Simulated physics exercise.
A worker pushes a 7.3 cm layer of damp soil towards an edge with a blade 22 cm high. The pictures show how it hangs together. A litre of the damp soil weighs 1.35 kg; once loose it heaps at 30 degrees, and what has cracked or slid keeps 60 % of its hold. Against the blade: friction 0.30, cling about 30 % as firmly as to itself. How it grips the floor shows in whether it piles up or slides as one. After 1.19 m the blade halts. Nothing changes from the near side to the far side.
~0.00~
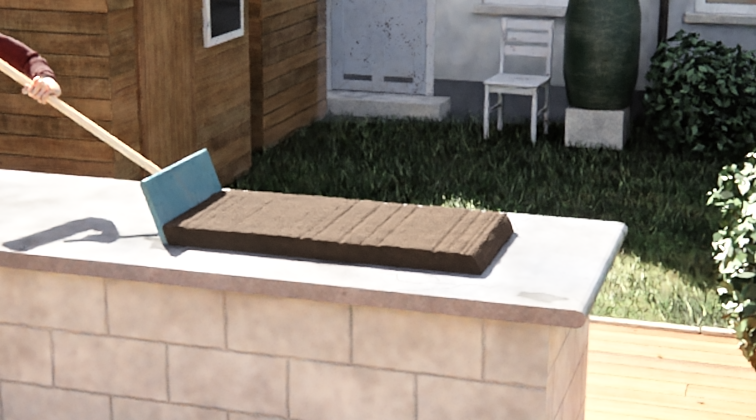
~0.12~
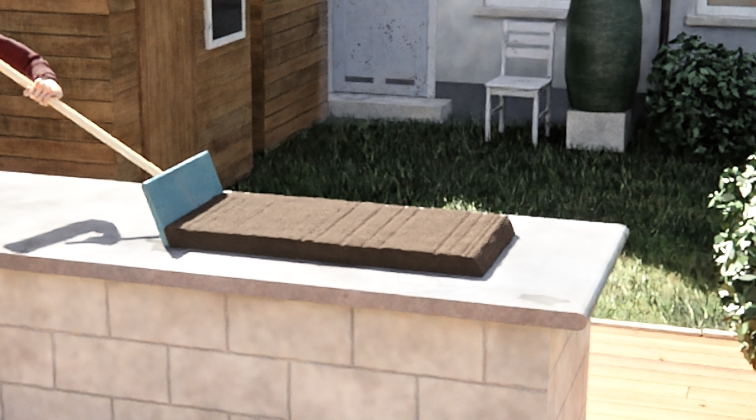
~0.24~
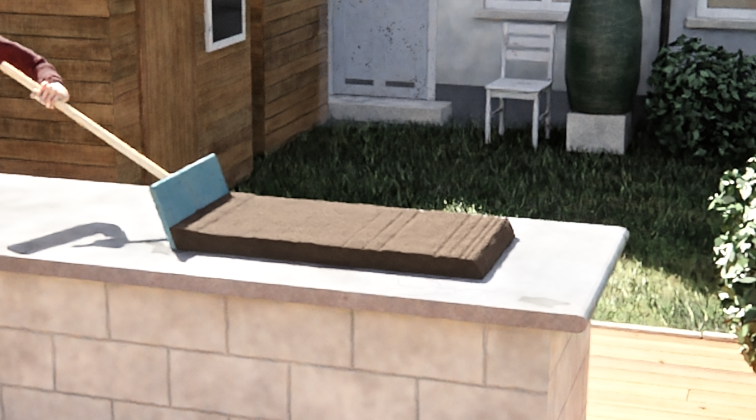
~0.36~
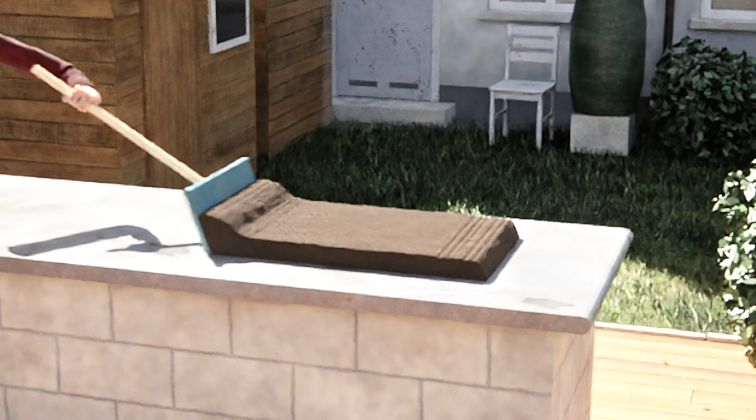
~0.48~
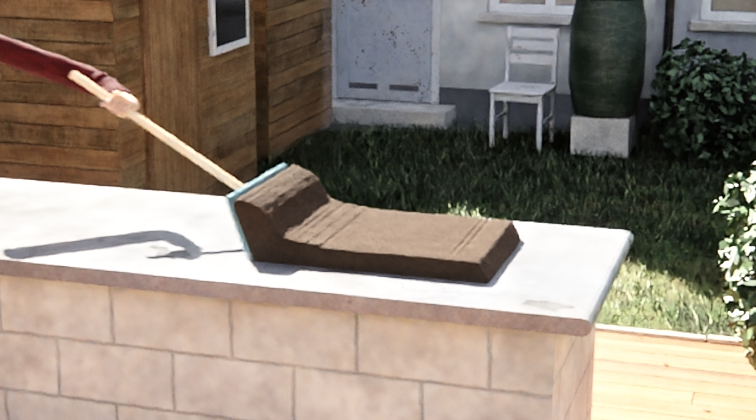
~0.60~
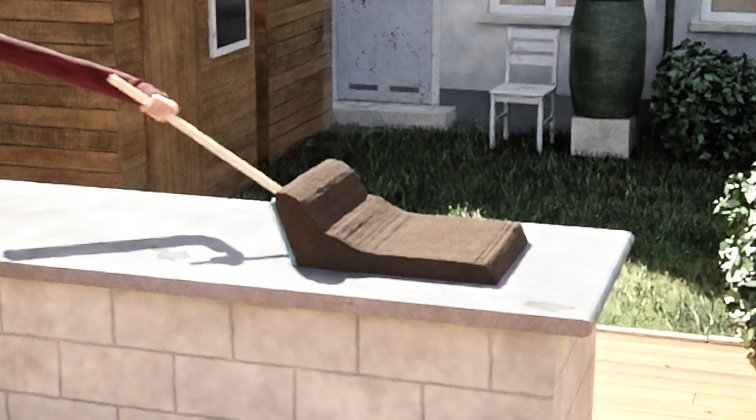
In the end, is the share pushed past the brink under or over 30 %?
Expect over 30 %.
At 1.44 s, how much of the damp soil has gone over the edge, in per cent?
About 30 %.
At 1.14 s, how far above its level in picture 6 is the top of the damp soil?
Roughly 0 cm.
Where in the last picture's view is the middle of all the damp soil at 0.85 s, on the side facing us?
Around (447, 258).
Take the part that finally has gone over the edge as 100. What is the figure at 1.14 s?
About 10 %.
After 0.85 s, 0 % has gone over the edge.
After 1.14 s, 3 % has gone over the edge.
After 1.44 s, 31 % has gone over the edge.
After 1.73 s, 42 % has gone over the edge.
After 2.59 s, 53 % has gone over the edge.
